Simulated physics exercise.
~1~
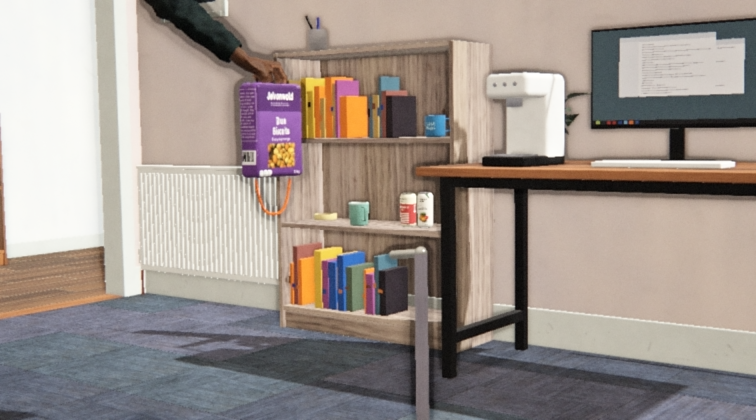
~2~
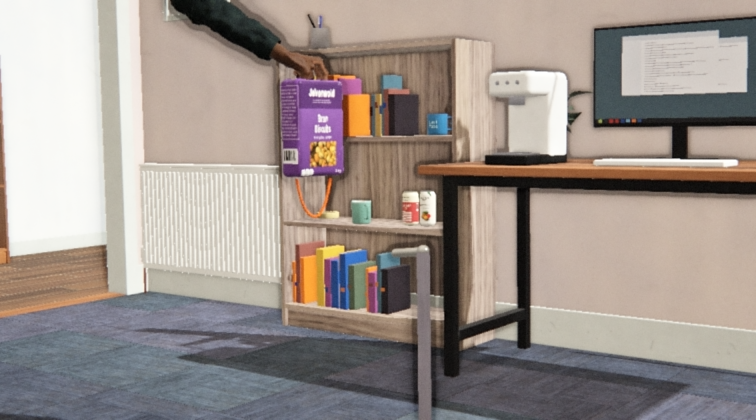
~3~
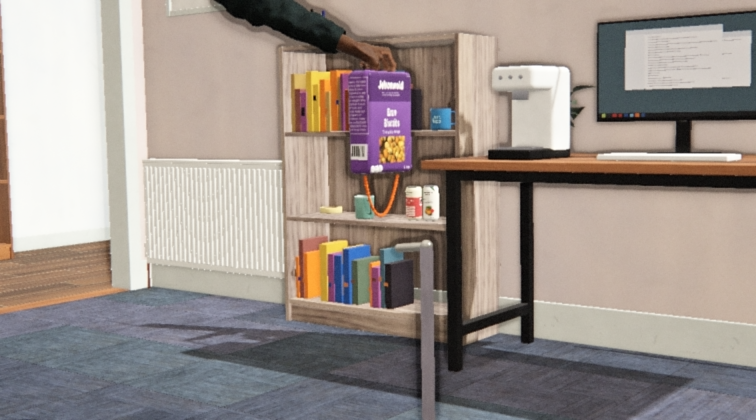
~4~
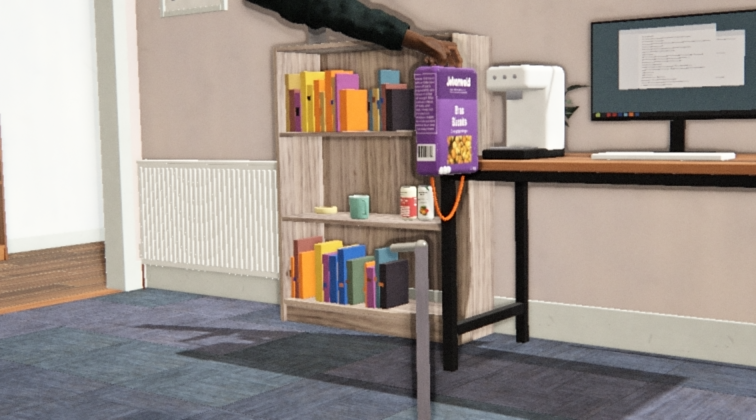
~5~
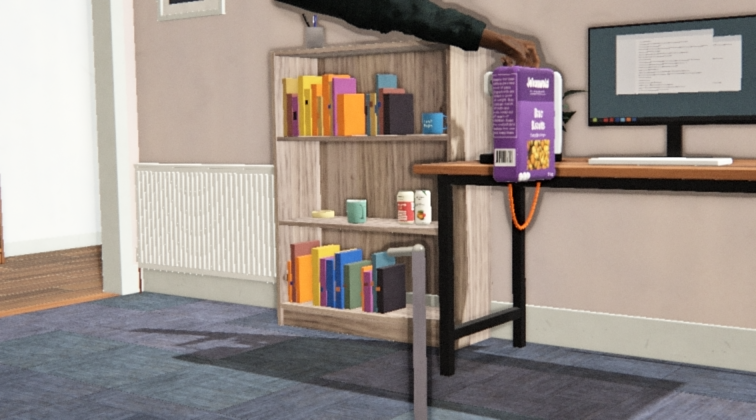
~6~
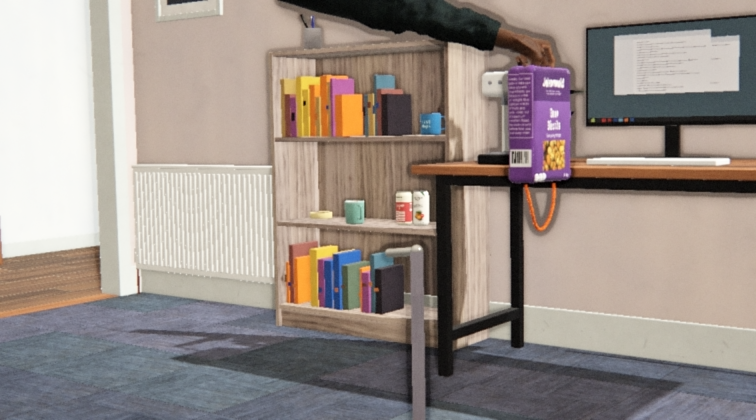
In an office, a hand carries a purple bag rightward over a short post, clearing it freely.
